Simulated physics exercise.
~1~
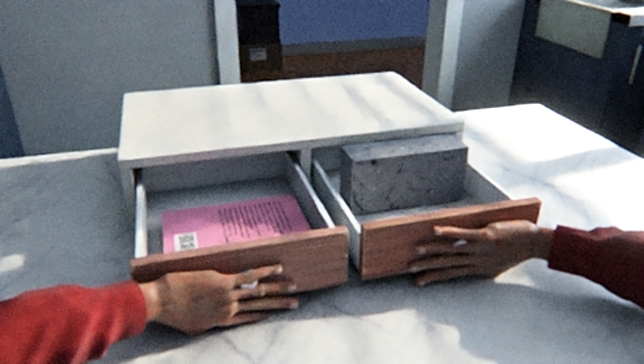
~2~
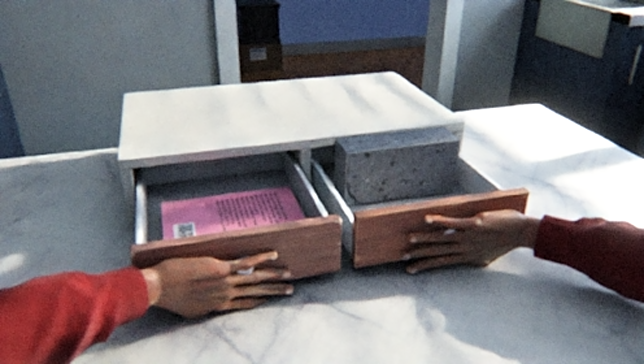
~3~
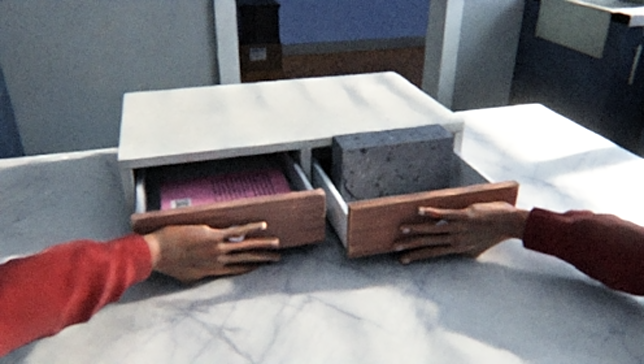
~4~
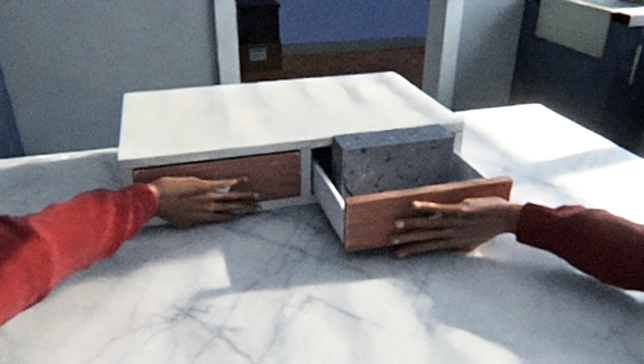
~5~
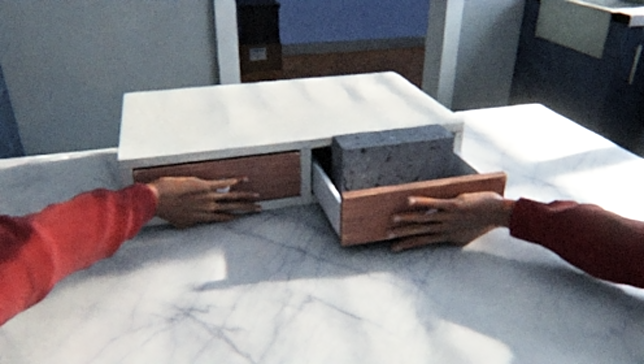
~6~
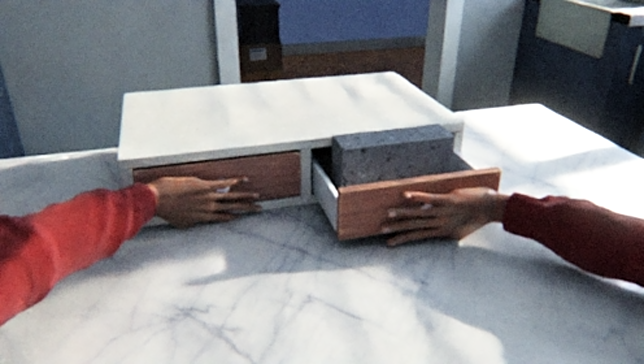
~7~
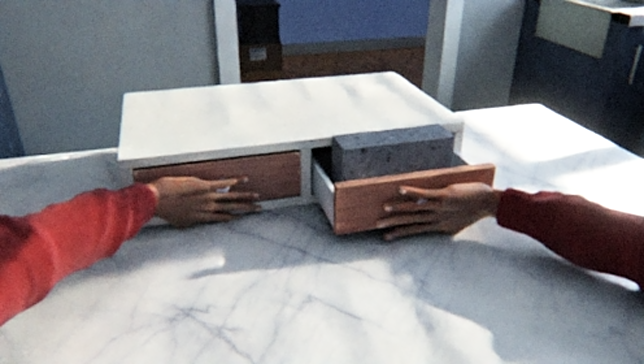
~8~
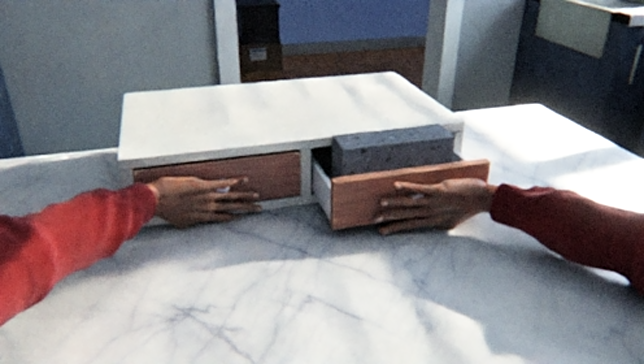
Two hands push two open drawers, shutting the left while the brick-filled right stays ajar.
